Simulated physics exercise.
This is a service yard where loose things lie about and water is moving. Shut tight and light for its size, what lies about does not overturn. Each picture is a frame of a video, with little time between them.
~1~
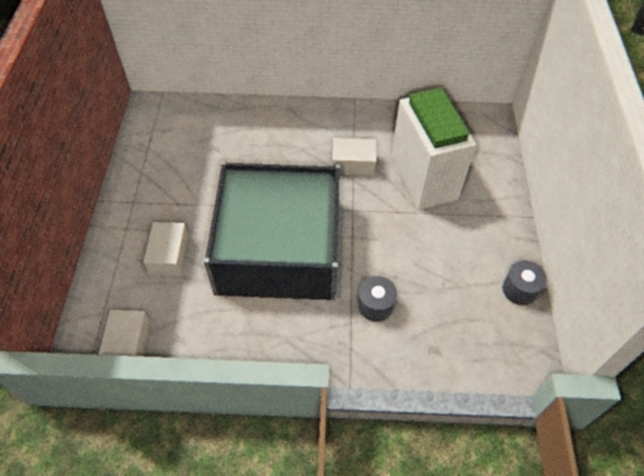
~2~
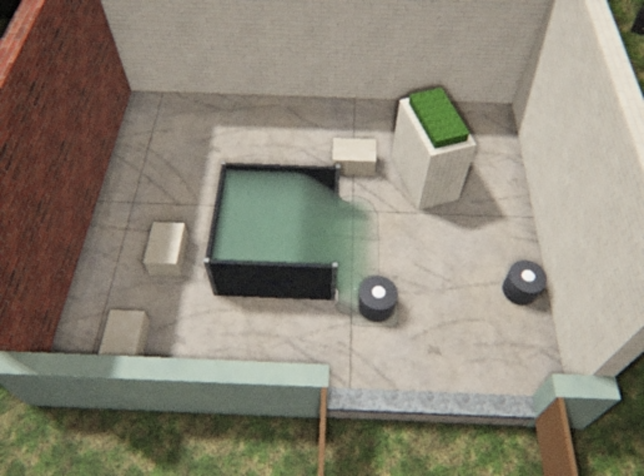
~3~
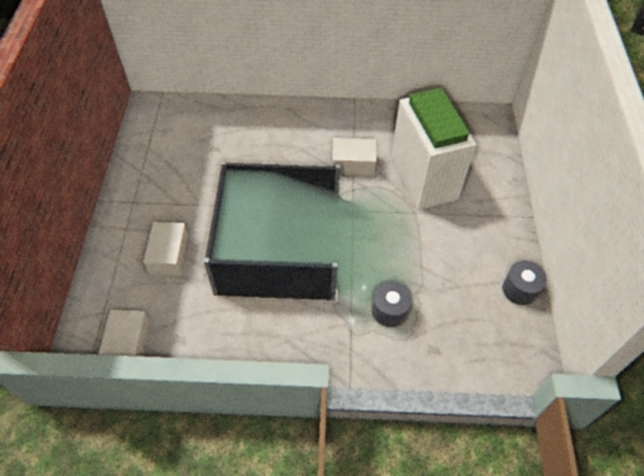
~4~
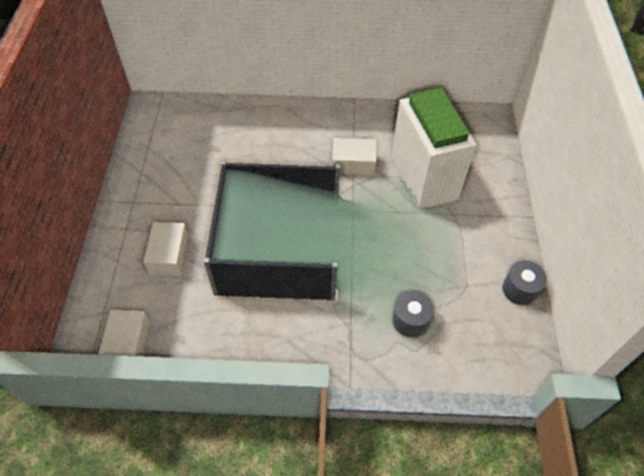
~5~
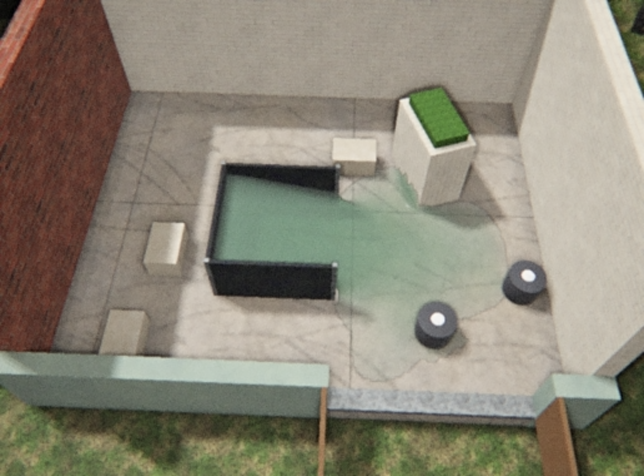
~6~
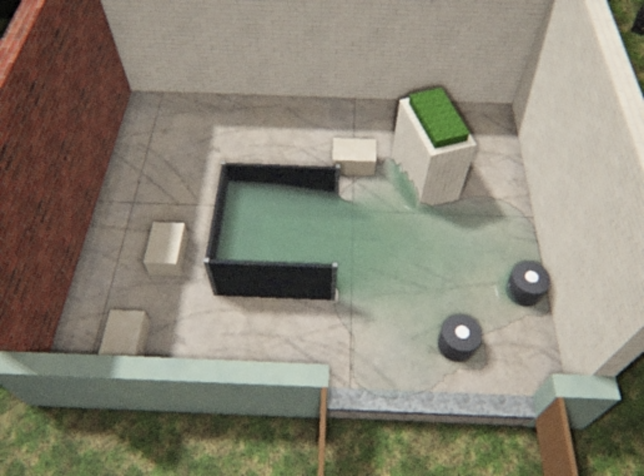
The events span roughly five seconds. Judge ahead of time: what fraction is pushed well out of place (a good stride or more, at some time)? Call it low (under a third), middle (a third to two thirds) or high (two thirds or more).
Middle.
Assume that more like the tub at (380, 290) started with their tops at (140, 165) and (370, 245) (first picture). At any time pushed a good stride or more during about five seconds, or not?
Result by item: Stays where it is / gets dislodged.
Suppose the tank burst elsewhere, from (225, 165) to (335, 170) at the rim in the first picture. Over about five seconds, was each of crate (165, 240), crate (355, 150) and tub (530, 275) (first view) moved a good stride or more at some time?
Got that far, got that far, got that far.
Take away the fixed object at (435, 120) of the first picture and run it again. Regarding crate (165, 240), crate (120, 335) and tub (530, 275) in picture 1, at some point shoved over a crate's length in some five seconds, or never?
Fell short, fell short, went the distance.
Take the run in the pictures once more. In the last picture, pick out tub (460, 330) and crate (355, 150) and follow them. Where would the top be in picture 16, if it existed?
Look for them at about (543, 356) and about (315, 150).
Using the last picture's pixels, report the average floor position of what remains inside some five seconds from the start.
It comes out somewhere near (228, 285).
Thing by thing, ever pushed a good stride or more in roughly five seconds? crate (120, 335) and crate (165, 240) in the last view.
First: Below that; second: Below that.
A moment on, 1 of 5 are well off their spots; 1 afloat.
Next, 3 of 5 are well off their spots; 2 afloat.
Later, 3 of 5 are well off their spots; 1 afloat.
In the end, 3 of 5 are well off their spots, and 3 have been at some point; 1 afloat.
